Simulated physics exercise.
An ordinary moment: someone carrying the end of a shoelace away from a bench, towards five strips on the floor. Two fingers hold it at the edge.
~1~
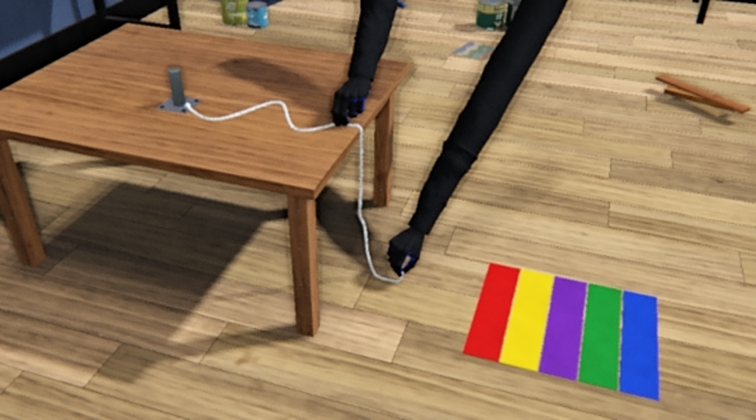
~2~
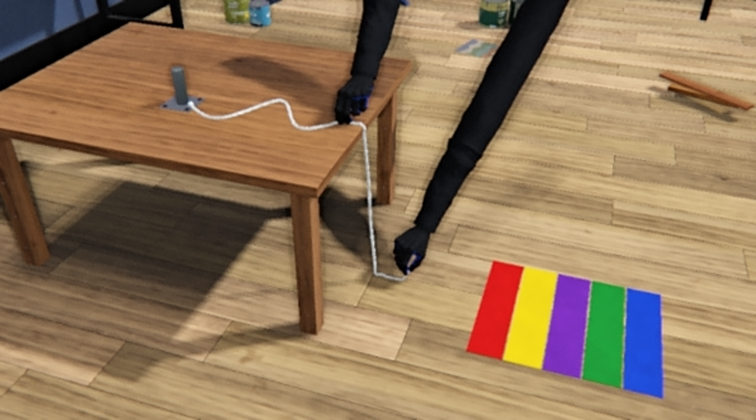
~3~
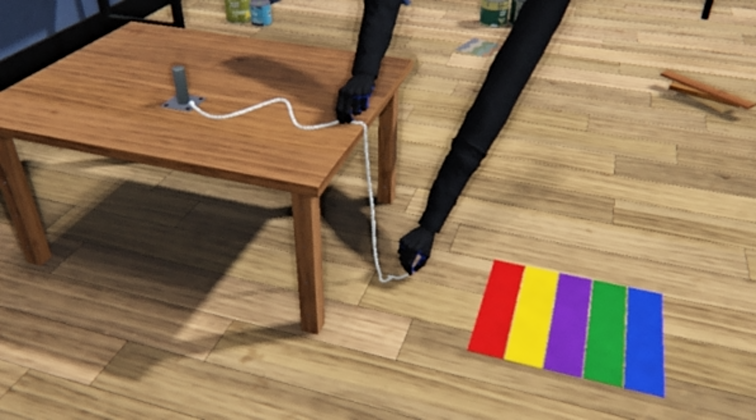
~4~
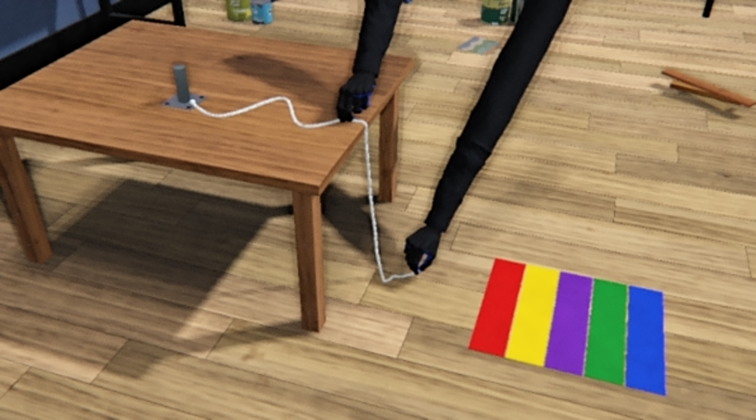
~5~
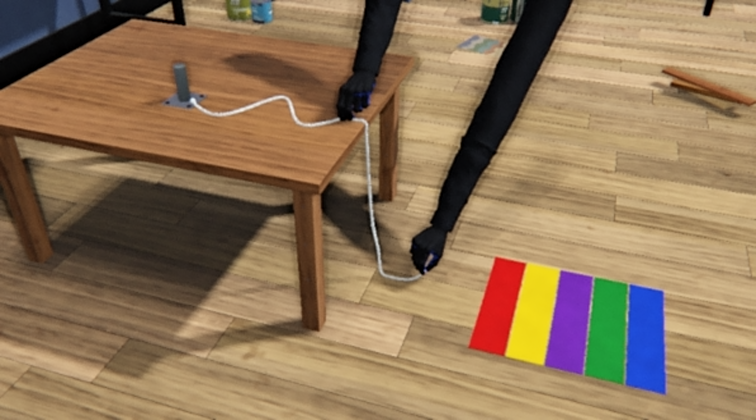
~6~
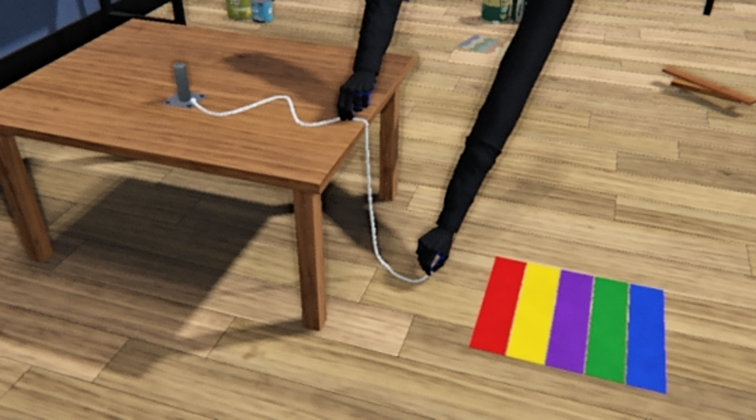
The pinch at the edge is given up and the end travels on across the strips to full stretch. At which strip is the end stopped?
The end stops over the green strip.
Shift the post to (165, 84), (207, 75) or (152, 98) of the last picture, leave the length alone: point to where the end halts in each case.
The places are (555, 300), (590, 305) and (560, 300).
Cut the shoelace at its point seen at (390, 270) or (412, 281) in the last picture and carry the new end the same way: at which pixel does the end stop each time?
Try by try, around (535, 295) and (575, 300).
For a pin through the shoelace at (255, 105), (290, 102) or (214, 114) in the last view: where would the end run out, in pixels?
Near (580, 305), (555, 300) and (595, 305).
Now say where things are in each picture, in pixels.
In the first frame, end (402, 273); red (485, 339); yellow (522, 347); purple (560, 356); green (600, 366); blue (639, 375).
In the second frame, end (408, 271); shoelace through (208, 117) (274, 101) (302, 129) (364, 138) (370, 207) (375, 266).
In the third frame, end (413, 271).
In the fourth frame, end (419, 271); shoelace through (210, 115) (276, 99) (304, 126) (366, 135) (371, 205) (379, 263).
In the fifth frame, end (425, 271).
In the sixth frame, end (431, 272); shoelace through (210, 113) (276, 98) (304, 125) (366, 134) (370, 203) (381, 261).
Early on, end near (543, 295); over yellow.
Midway, end near (581, 303); over purple.
At the end of the slack, end near (605, 309); over green. It gets as far as the green strip.
